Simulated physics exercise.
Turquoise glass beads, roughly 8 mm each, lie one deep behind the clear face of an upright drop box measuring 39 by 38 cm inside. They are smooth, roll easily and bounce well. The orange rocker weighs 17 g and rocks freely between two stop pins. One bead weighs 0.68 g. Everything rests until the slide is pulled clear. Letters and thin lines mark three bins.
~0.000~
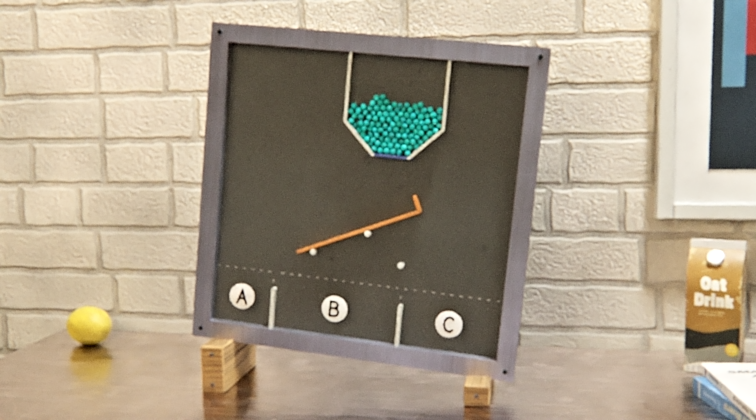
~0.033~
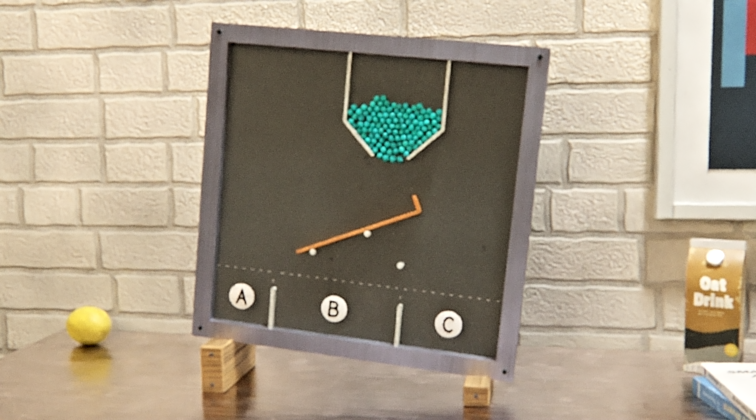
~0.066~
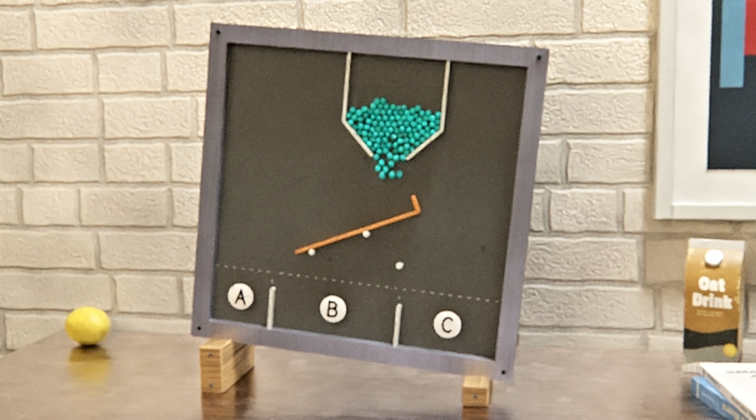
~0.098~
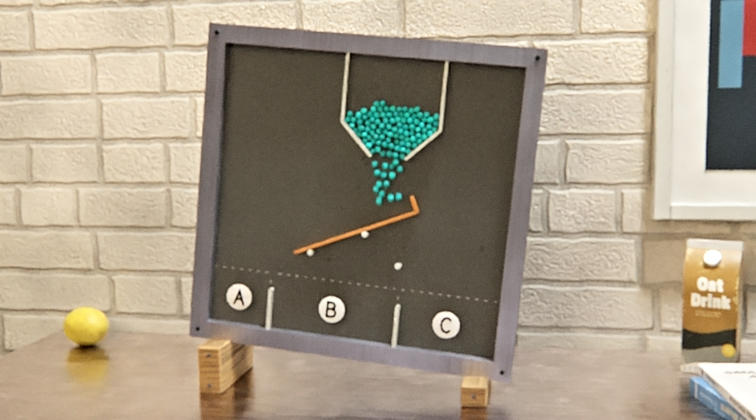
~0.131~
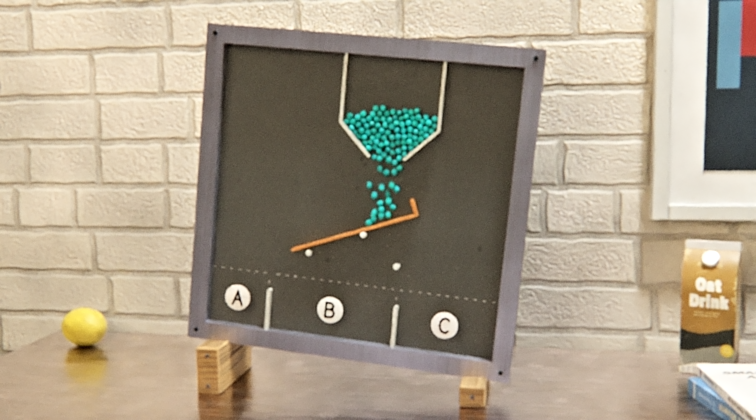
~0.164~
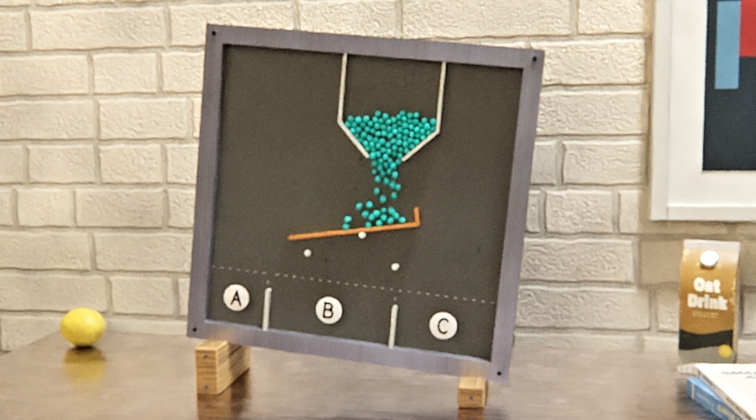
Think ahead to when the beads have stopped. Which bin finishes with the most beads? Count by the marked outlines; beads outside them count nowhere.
It is C.
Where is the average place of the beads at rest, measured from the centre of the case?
Some 10 cm right and 15 cm below.
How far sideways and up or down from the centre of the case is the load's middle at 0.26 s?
About 4 cm right and 3 cm above.
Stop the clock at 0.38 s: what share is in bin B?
About 0 per cent.
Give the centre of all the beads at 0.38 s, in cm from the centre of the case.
Some 6 cm right and 2 cm below.
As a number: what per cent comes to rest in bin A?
Roughly 0 per cent.
After 0.26 s, the beads' middle is 4 cm right of and 3 cm above the centre; nothing in the marked areas; orange rocker right end down 39°.
After 0.38 s, the beads' middle is 6 cm right of and 2 cm below the centre; C 5 %; orange rocker right end down 44°.
After 0.61 s, the beads' middle is 9 cm right of and 11 cm below the centre; C 45 %; orange rocker right end down 44°.
Settled by 2.5 s, A 0 %, B 0 %, C 75 %, elsewhere 20 %; orange rocker right end down 44°.
